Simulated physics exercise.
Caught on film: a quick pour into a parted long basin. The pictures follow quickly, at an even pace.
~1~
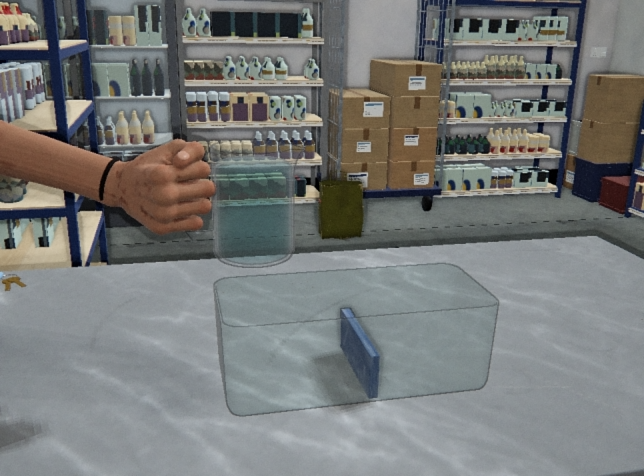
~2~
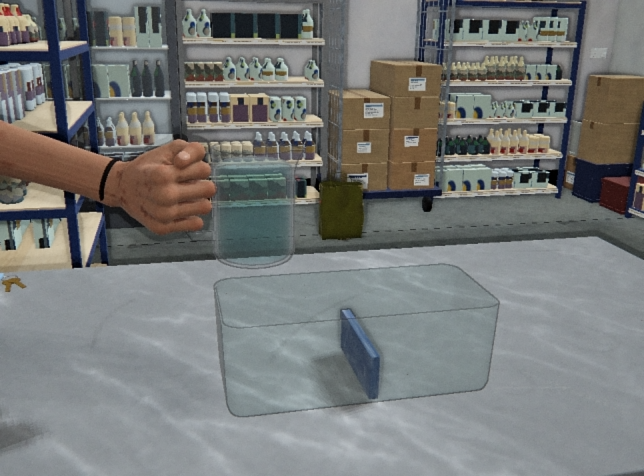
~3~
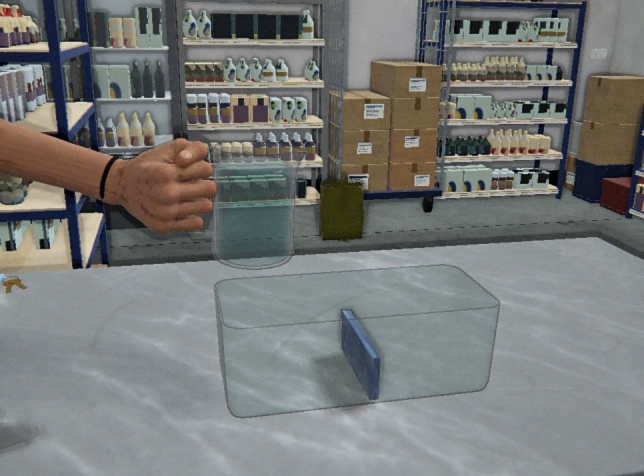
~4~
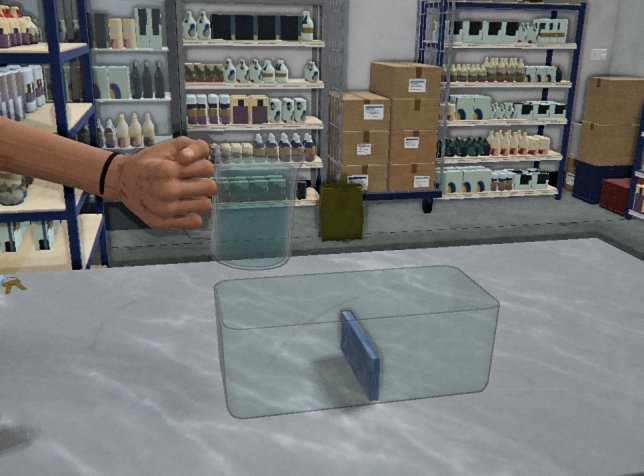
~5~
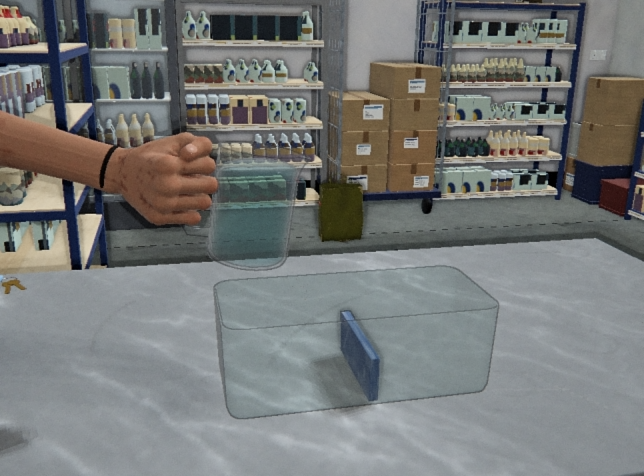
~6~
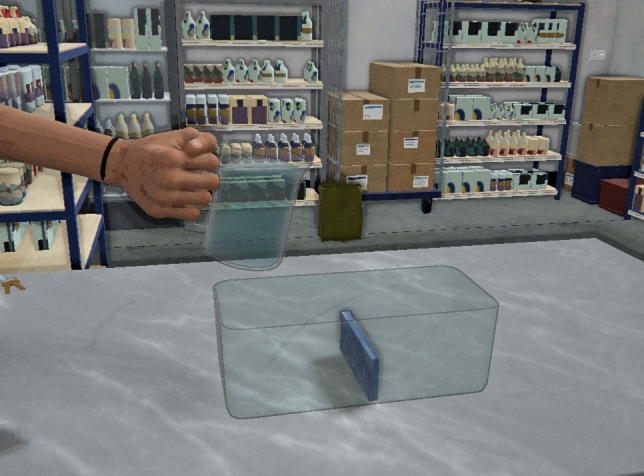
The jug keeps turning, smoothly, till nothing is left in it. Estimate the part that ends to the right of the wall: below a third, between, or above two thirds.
The share right of the wall is from a third to two thirds.
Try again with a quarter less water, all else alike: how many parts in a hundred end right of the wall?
About 35 per cent.
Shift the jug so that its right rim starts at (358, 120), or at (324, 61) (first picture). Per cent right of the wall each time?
In turn 95 and 95 in a hundred.
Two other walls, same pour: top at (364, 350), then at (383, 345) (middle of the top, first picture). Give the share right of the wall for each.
About 55 and 10 per cent.
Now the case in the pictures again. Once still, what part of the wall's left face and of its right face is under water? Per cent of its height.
Some 20 per cent left and 30 right.
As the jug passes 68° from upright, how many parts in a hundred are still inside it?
About 85 per cent.
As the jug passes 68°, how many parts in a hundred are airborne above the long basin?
Some 10 per cent.
A moment on, the jug is tipped part way and 83 per cent is still to pour, 1 is left of the wall and 4 right of it.
Next, the jug is tipped right over and 27 per cent is still to pour, 12 is left of the wall and 45 right of it.
Then the jug is tipped right over and 0 per cent is still to pour, 43 is left of the wall and 55 right of it.
Later the jug is tipped right over and 0 per cent is still to pour, 44 is left of the wall and 55 right of it.
Finally, 44 per cent lies left of the wall, 55 right of it and 1 outside.
